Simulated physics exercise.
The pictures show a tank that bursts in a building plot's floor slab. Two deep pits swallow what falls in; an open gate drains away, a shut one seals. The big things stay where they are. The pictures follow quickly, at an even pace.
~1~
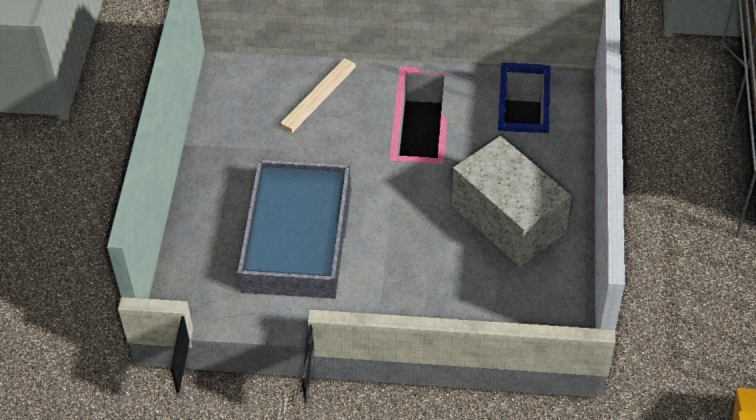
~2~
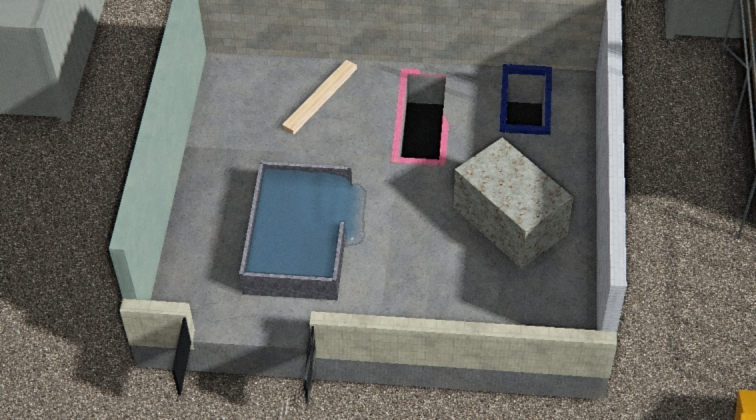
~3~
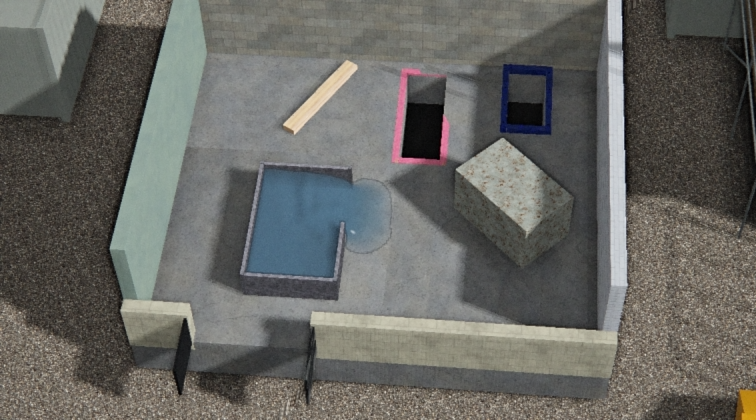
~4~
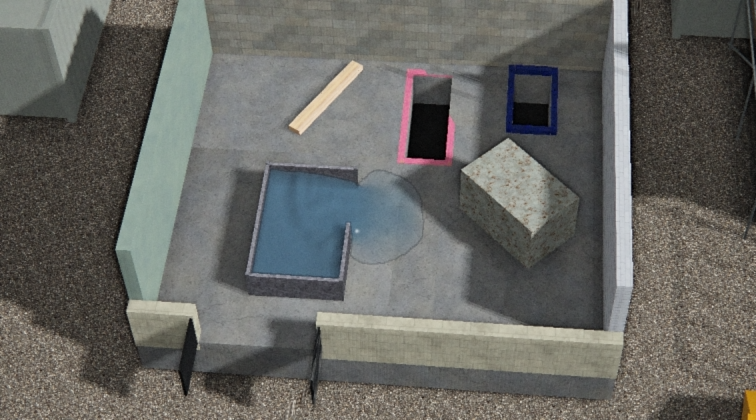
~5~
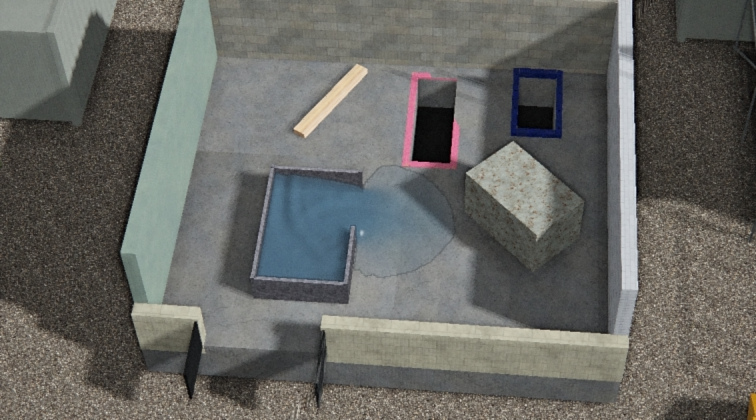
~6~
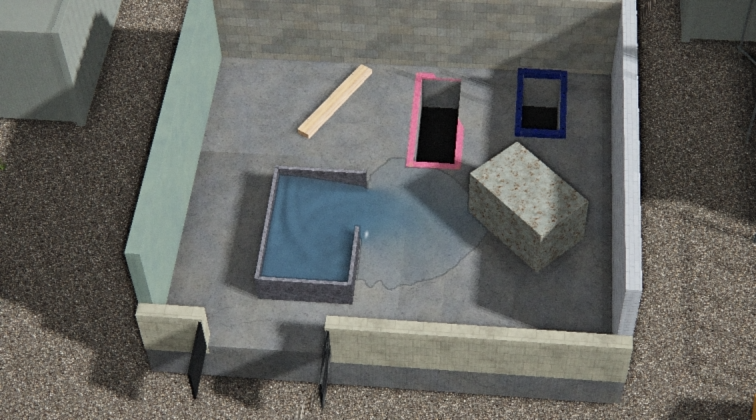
The clip opens on a walled concrete plot holding a tank of still blue water, a wooden plank, a speckled stone block and pink-rimmed and blue-rimmed pits. The tank's right side opens, and water pours through the gap, spreading rightward in a widening sheet across the slab to the block.
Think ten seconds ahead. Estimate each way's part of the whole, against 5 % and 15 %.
The gate takes under 5 %; the pink pit takes over 15 %; the blue pit takes under 5 %.
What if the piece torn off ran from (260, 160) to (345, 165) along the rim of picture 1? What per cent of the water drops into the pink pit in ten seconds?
Roughly, in per cent: Pink 40.
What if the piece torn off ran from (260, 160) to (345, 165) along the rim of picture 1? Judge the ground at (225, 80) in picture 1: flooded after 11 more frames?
Answer: Covered.
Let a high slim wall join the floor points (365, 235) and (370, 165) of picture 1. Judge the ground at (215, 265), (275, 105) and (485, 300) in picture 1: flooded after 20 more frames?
As listed: Not flooded, clear, wet.
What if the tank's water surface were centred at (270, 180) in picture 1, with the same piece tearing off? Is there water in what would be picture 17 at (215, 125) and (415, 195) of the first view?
In that order: No water, covered.
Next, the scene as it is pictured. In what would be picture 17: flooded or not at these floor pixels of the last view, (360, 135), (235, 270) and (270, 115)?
One after the other: Clear, clear, dry.
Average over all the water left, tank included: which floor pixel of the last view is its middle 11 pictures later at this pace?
Around (373, 235).
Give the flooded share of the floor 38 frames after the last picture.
About 50 per cent.
A moment on, water covers 15 % of the floor; the gate 0 %, the pink pit 1 %, the blue pit 0 %.
Next, water covers 25 % of the floor; the gate 0 %, the pink pit 3 %, the blue pit 0 %.
Then, water covers 35 % of the floor; the gate 0 %, the pink pit 6 %, the blue pit 1 %.
Later, water covers 50 % of the floor; the gate 0 %, the pink pit 11 %, the blue pit 1 %.
In the end, water covers 60 % of the floor; the gate 1 %, the pink pit 21 %, the blue pit 1 %.
